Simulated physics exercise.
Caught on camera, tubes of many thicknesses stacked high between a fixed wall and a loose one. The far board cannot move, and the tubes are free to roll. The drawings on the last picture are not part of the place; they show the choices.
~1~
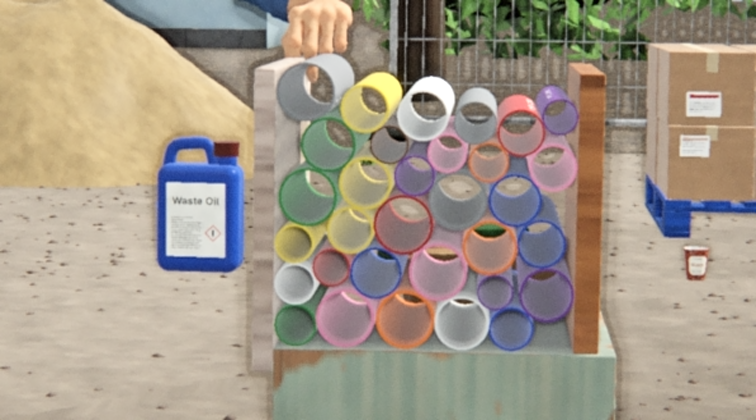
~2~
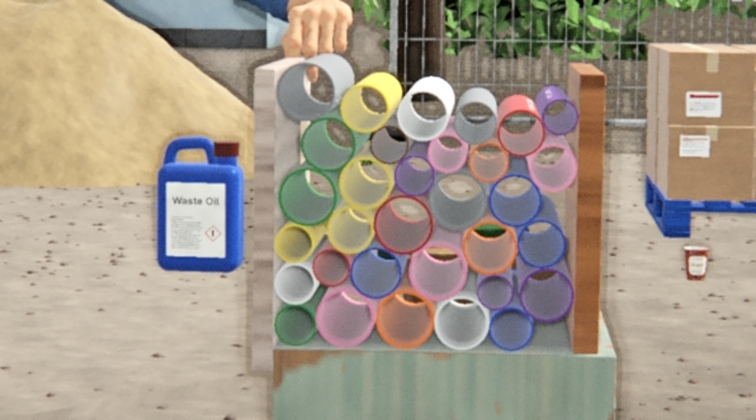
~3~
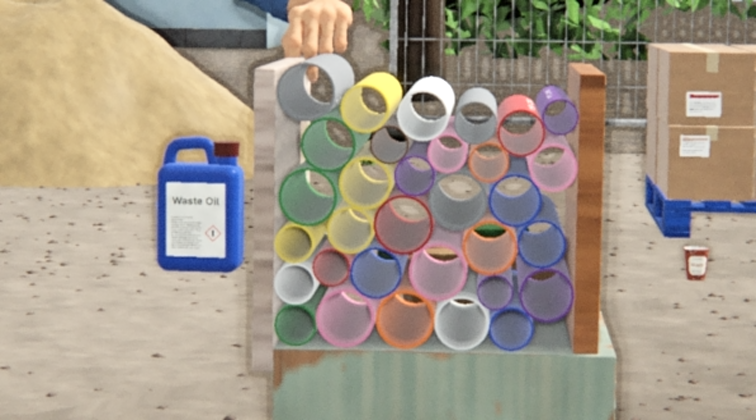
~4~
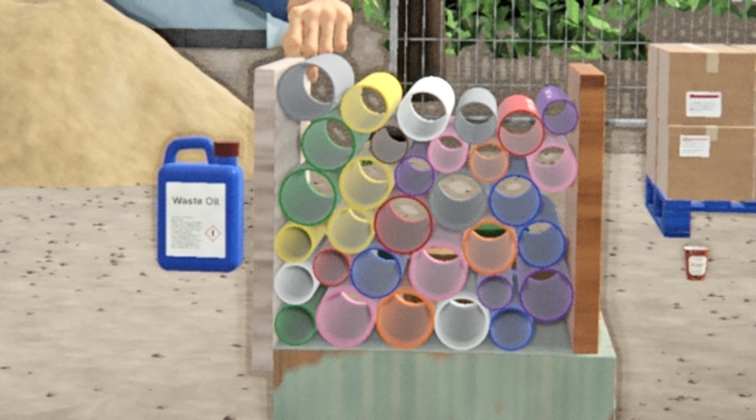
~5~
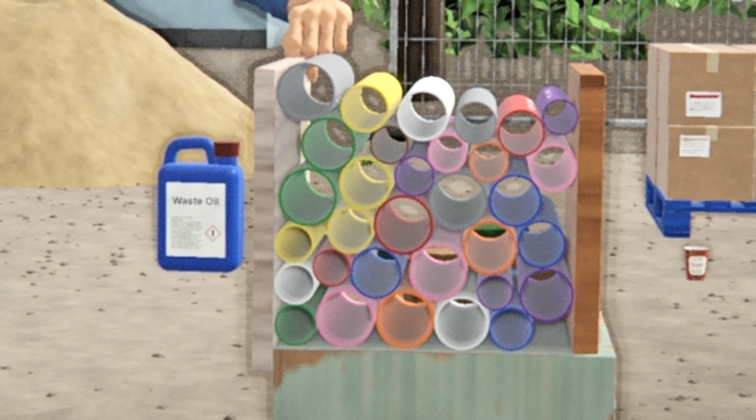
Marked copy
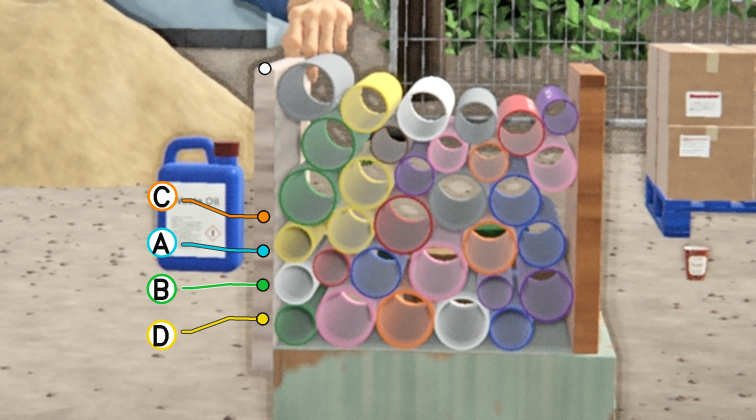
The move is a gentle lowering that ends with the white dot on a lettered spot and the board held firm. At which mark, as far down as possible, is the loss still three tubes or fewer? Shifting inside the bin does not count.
The answer is mark A.
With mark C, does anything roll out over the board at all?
Yes.
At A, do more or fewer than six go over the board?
Fewer than six.
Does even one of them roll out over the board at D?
At D: Yes.
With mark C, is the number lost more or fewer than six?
Fewer than six.
On the marked copy, A at (263, 251); B at (263, 285); C at (263, 216); D at (263, 319); the white dot at (265, 68).
Taking A. A third of the way, top of the board (276, 149).
Two thirds of the way, top of the board (275, 243).
When it is over, top of the board (275, 250), one out over the board.
As for the rest, B more than three out over the board; C one out over the board; D more than three out over the board.
